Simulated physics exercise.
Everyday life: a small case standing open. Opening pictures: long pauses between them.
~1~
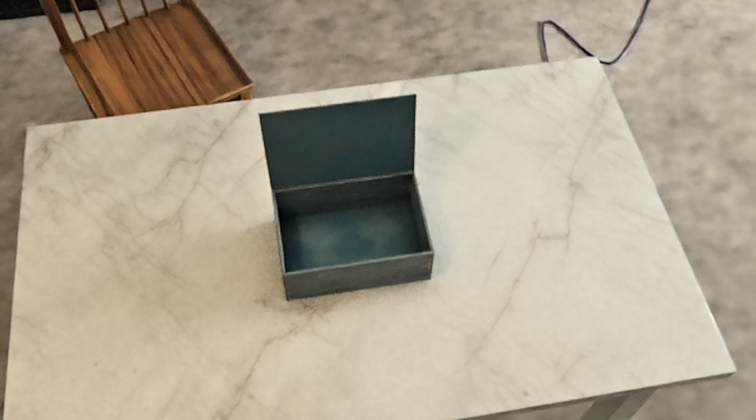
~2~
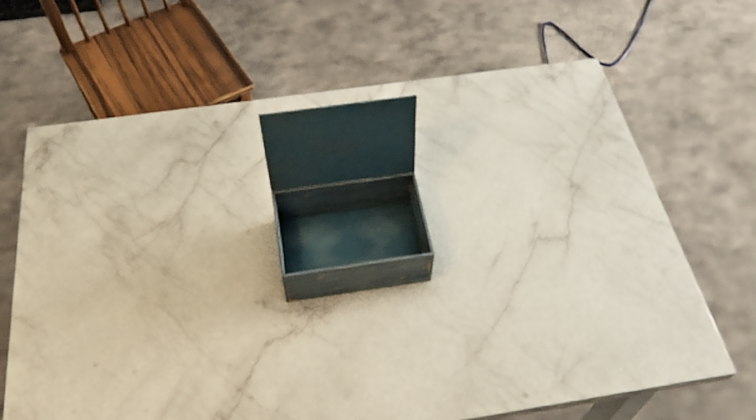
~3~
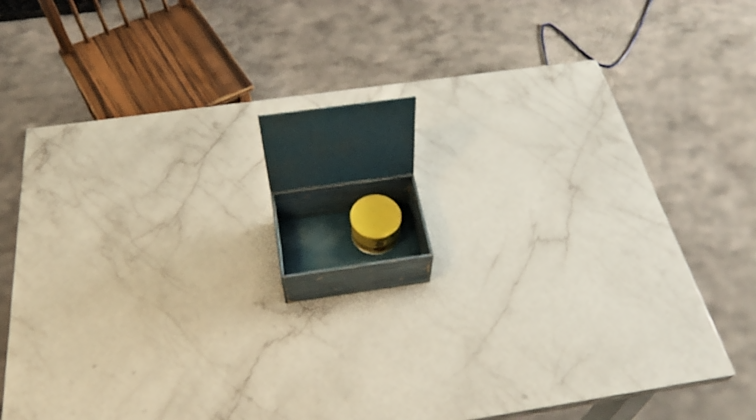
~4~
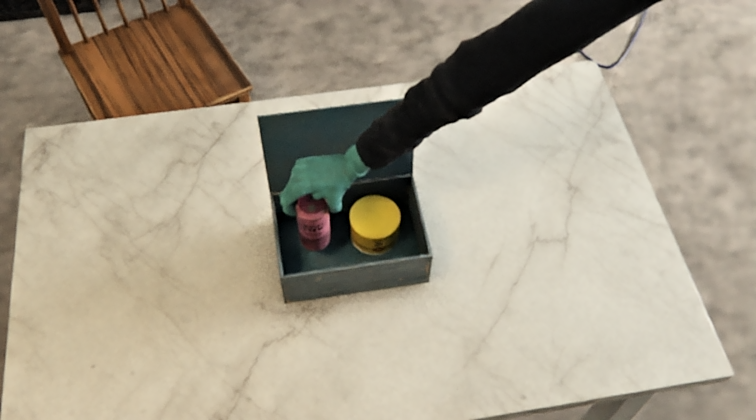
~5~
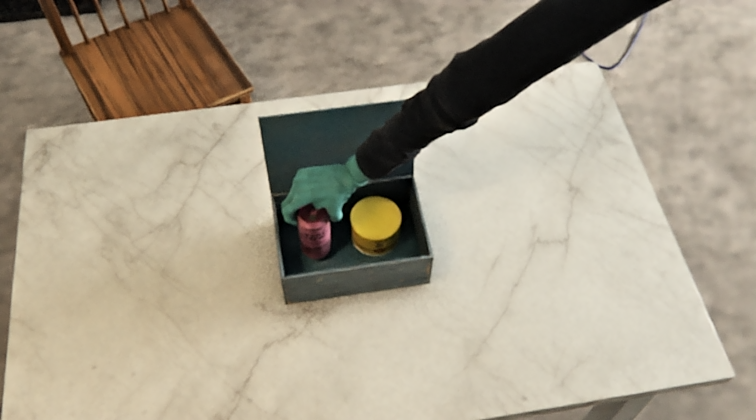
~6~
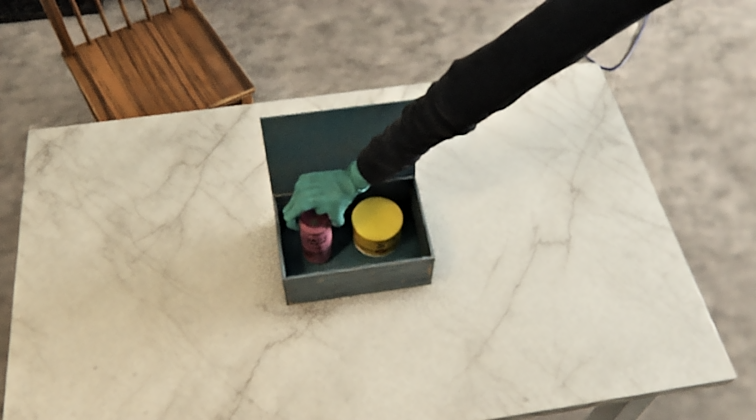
A white marble tabletop, with a wooden chair at the upper left and a grey floor around it, is seen from above by a still camera. A dark blue-green case stands open near the middle, empty until a yellow tub appears in its right side. Next, a green-gloved hand on a black-sleeved arm reaches in from the upper right, holding a pink can in the case's left side and lowering it slightly.
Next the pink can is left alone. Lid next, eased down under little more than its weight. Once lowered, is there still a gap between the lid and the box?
Yes, a gap remains.
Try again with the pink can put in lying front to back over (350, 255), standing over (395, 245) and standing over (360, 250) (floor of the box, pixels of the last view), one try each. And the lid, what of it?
With the first placement it settles down; with the second it remains raised; with the third it settles down.
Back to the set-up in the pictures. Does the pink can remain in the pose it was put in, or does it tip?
Observation: The pink can keeps the set orientation.
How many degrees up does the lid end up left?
Some 35° above the rim.
Then, 1.20 s later than the last frame, lid starting down.
Then, 1.50 s later than the last frame, lid 66° above the rim.
Then, 1.70 s later than the last frame, lid 47° above the rim.
When it is over, lid 34° above the rim; both as before. End places, in pixels of the last picture, pink can near (316, 236).
